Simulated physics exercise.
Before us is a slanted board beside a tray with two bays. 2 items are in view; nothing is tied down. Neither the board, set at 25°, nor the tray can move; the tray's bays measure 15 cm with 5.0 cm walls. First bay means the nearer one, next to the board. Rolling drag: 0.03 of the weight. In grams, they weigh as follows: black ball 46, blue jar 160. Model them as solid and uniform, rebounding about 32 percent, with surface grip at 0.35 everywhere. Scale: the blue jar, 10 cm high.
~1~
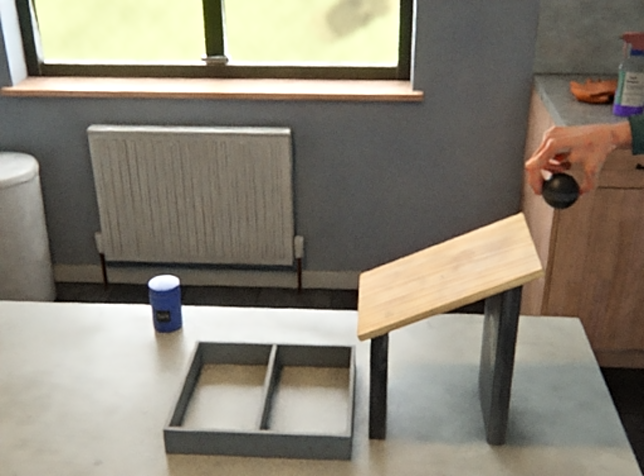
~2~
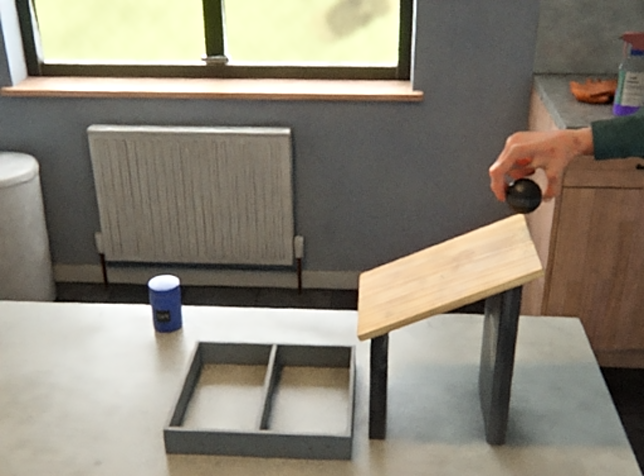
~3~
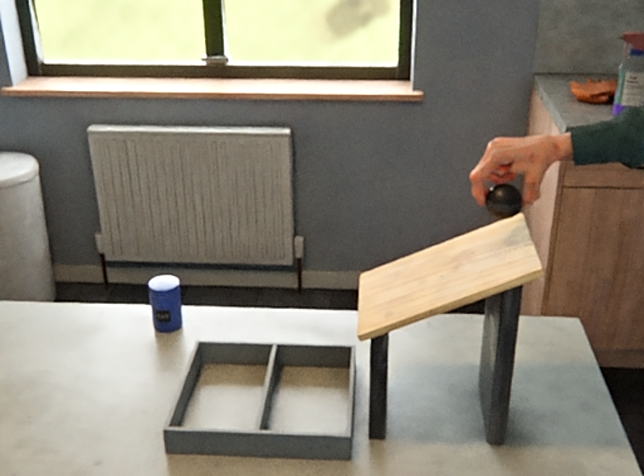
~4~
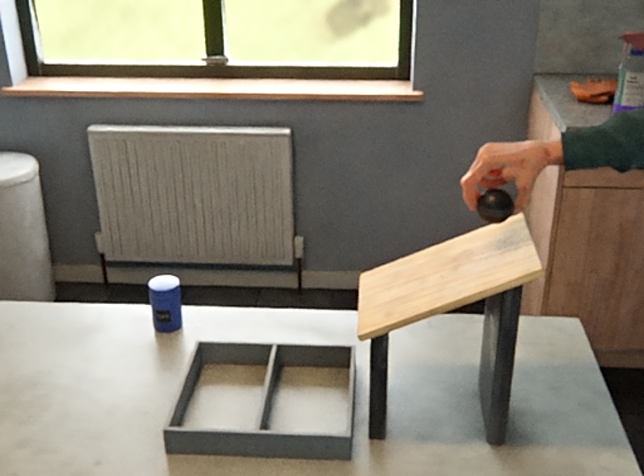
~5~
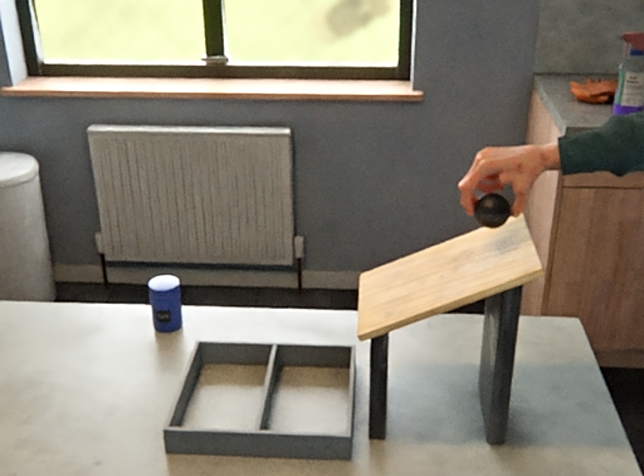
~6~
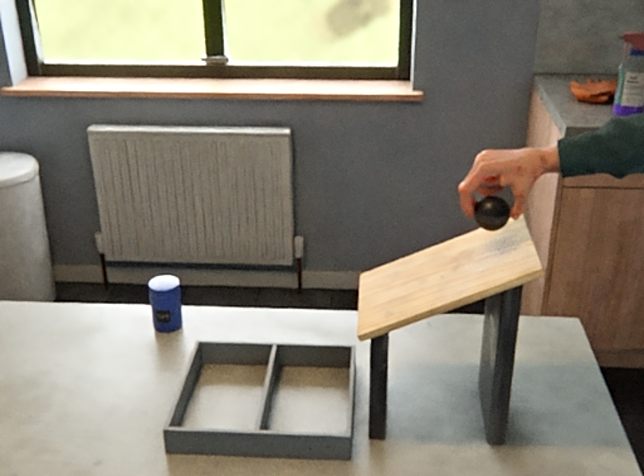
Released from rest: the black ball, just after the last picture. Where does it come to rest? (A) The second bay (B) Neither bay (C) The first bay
Answer: A.
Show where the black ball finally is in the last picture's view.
Roughly (221, 392).
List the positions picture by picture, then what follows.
In the first frame, 11 cm still to go; black ball (561, 191); blue jar (166, 304).
In the second frame, 5 cm still to go; black ball (524, 196); blue jar (166, 304).
In the third frame, 3 cm still to go; black ball (504, 202); blue jar (166, 304).
In the fourth frame, 1 cm still to go; black ball (495, 206); blue jar (166, 304).
Held still over the board; black ball (493, 211); blue jar (166, 304), in the fifth frame.
Held still over the board; black ball (492, 213); blue jar (166, 304), in the sixth frame.
Then, 0.40 s past the last view, black ball near (420, 264).
Then, 0.60 s past the last view, black ball near (300, 325).
Then, 0.80 s past the last view, black ball near (195, 367).
Finally, it is in the farther bay; blue jar still in place (within 4 cm). Final places as that camera would see them, black ball near (221, 392).
